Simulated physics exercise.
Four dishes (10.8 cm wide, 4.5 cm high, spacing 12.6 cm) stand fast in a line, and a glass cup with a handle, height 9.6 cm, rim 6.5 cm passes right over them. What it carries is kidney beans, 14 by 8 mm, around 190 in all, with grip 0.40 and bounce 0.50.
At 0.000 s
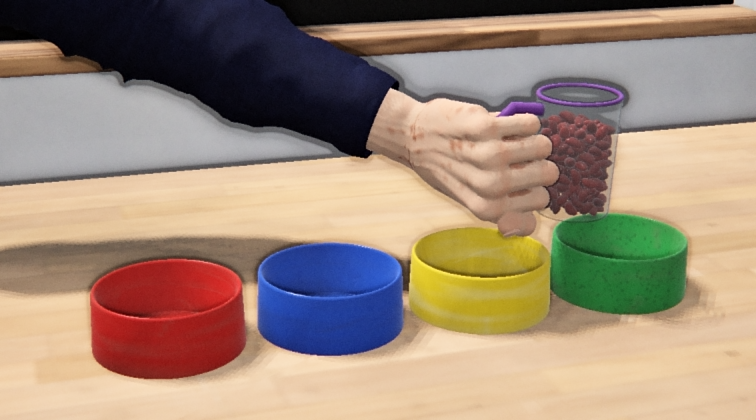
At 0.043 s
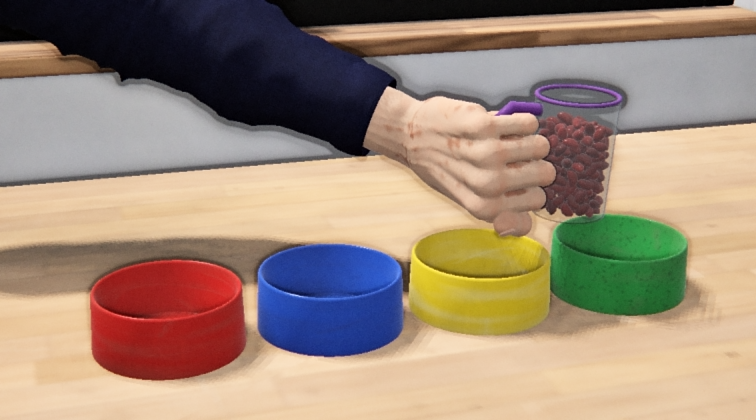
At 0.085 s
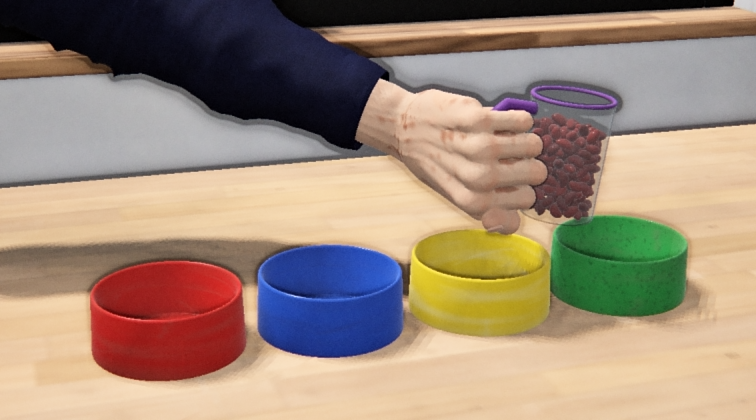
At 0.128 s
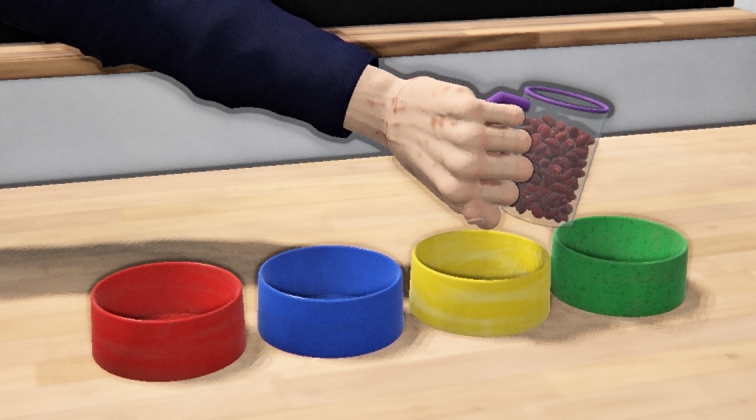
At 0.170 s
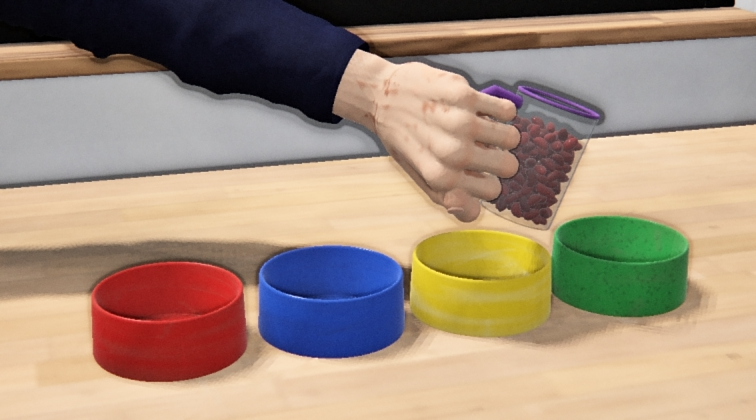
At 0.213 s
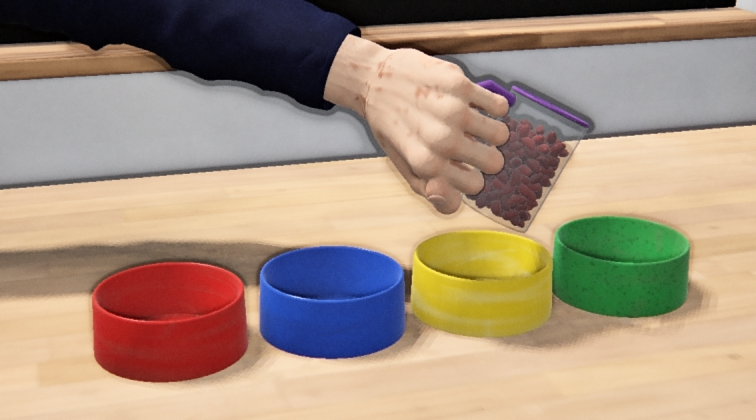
The clip shows a hand holding a clear cup of dark red beans by its purple handle above four dishes colored red, blue, yellow and green, then moving it a short way left while tilting it to the right.
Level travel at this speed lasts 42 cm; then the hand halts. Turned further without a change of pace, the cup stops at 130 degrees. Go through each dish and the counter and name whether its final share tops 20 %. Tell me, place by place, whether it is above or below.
Red: Not in excess of a fifth; blue: In excess of a fifth; green: Not in excess of a fifth; yellow: Not in excess of a fifth; counter: Not in excess of a fifth.
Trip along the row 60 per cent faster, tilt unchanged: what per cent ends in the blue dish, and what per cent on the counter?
Shares: Blue 0, counter 10.
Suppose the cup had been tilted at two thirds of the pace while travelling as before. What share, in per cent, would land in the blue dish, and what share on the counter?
In that case I'd put blue at 10 and the counter at 10.
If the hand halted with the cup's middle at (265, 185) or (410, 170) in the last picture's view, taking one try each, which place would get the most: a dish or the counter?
The biggest share goes to blue first, then to yellow.
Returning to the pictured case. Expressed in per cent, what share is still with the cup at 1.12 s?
Somewhere near 0 per cent of the load.
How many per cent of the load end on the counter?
I'd reckon around 10 per cent.
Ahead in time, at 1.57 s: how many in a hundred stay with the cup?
Some 0 per cent of the load.
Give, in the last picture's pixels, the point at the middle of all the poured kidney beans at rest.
Centre at rest, approx.: (323, 308) px.
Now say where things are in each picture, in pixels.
The first frame shows cup at (576, 153), tilt 0 degrees, lip at (617, 92), moved 0.0 cm; middle of the pieces at (573, 165); green dish at (620, 237); yellow dish at (481, 253); blue dish at (330, 270); red dish at (167, 289).
The second frame shows cup at (573, 154), tilt 1 degrees, lip at (615, 94), moved 0.2 cm; middle of the pieces at (570, 166).
The third frame shows cup at (565, 156), tilt 5 degrees, lip at (610, 99), moved 1.0 cm; middle of the pieces at (561, 167).
The fourth frame shows cup at (551, 158), tilt 12 degrees, lip at (602, 106), moved 2.2 cm; middle of the pieces at (546, 169).
The fifth frame shows cup at (537, 159), tilt 20 degrees, lip at (593, 114), moved 3.5 cm; middle of the pieces at (531, 170).
The sixth frame shows cup at (522, 161), tilt 28 degrees, lip at (582, 123), moved 4.9 cm; middle of the pieces at (515, 171); green dish at (622, 240); yellow dish at (483, 256); blue dish at (332, 273); red dish at (169, 292). The cup turns about 180 degrees a second and travels 32 cm a second.
Then, at 0.75 s, tilt 124 degrees; cup holds 75 %, blue 15 %, yellow 5 %.
After 1.12 s, tilt 130 degrees; cup holds 0 %, blue 90 %, yellow 5 %.
After 1.57 s, tilt 130 degrees; cup holds 0 %, blue 90 %, yellow 5 %.
In the end, at 1.9 s, red 0 %, blue 90 %, green 0 %, yellow 5 %, counter 10 %.
